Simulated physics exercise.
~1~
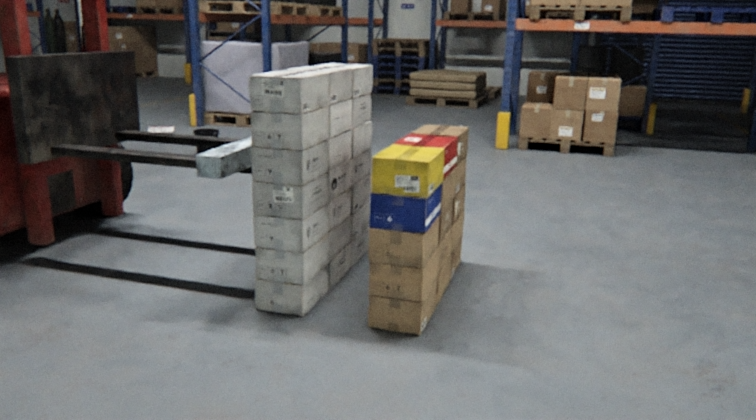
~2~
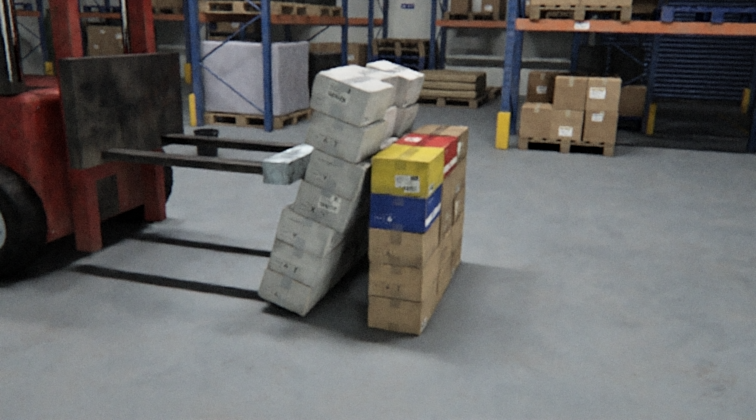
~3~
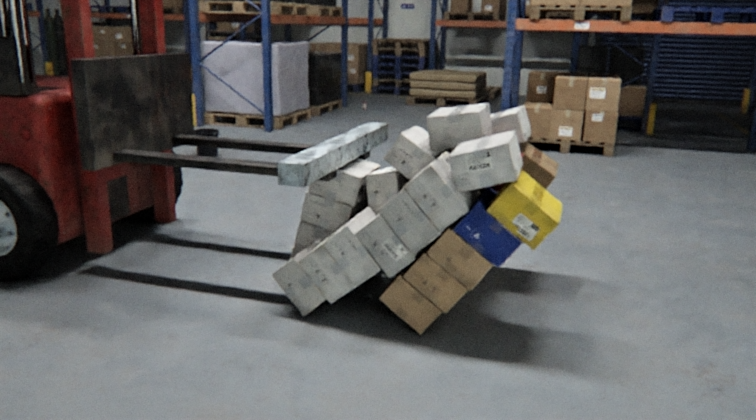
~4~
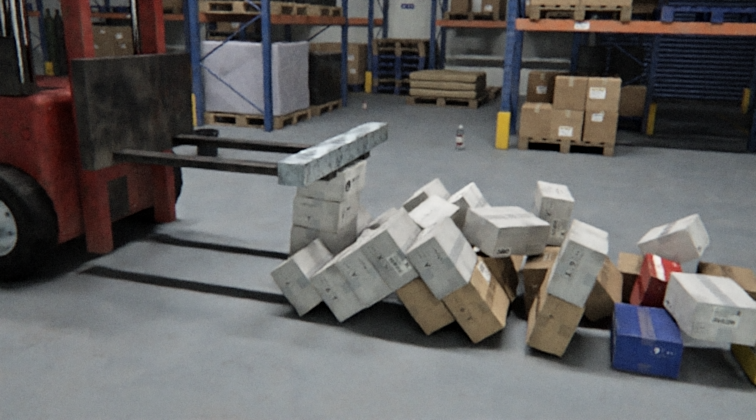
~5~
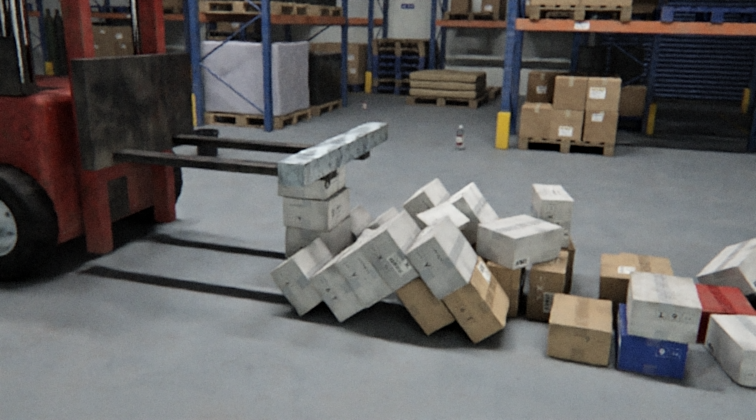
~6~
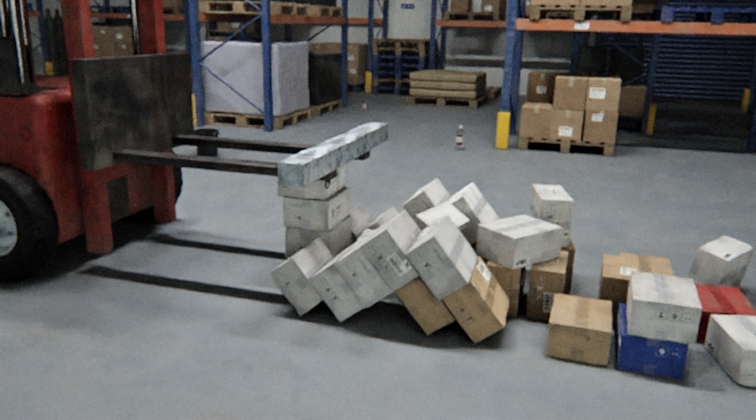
Two thin stacks of boxes, one pale grey and one brown with yellow, red and blue boxes near its top, stand close together on a grey warehouse floor, seen from slightly above by a still camera. A red forklift at left carries a pale beam on its forks, with loaded racks behind. The beam moves right and pushes the grey stack, which leans into the brown one. Both topple to the right, and boxes tumble across the floor as the forklift stops. Finally, a slanted heap lies beside the beam, with the blue and red boxes at lower right.
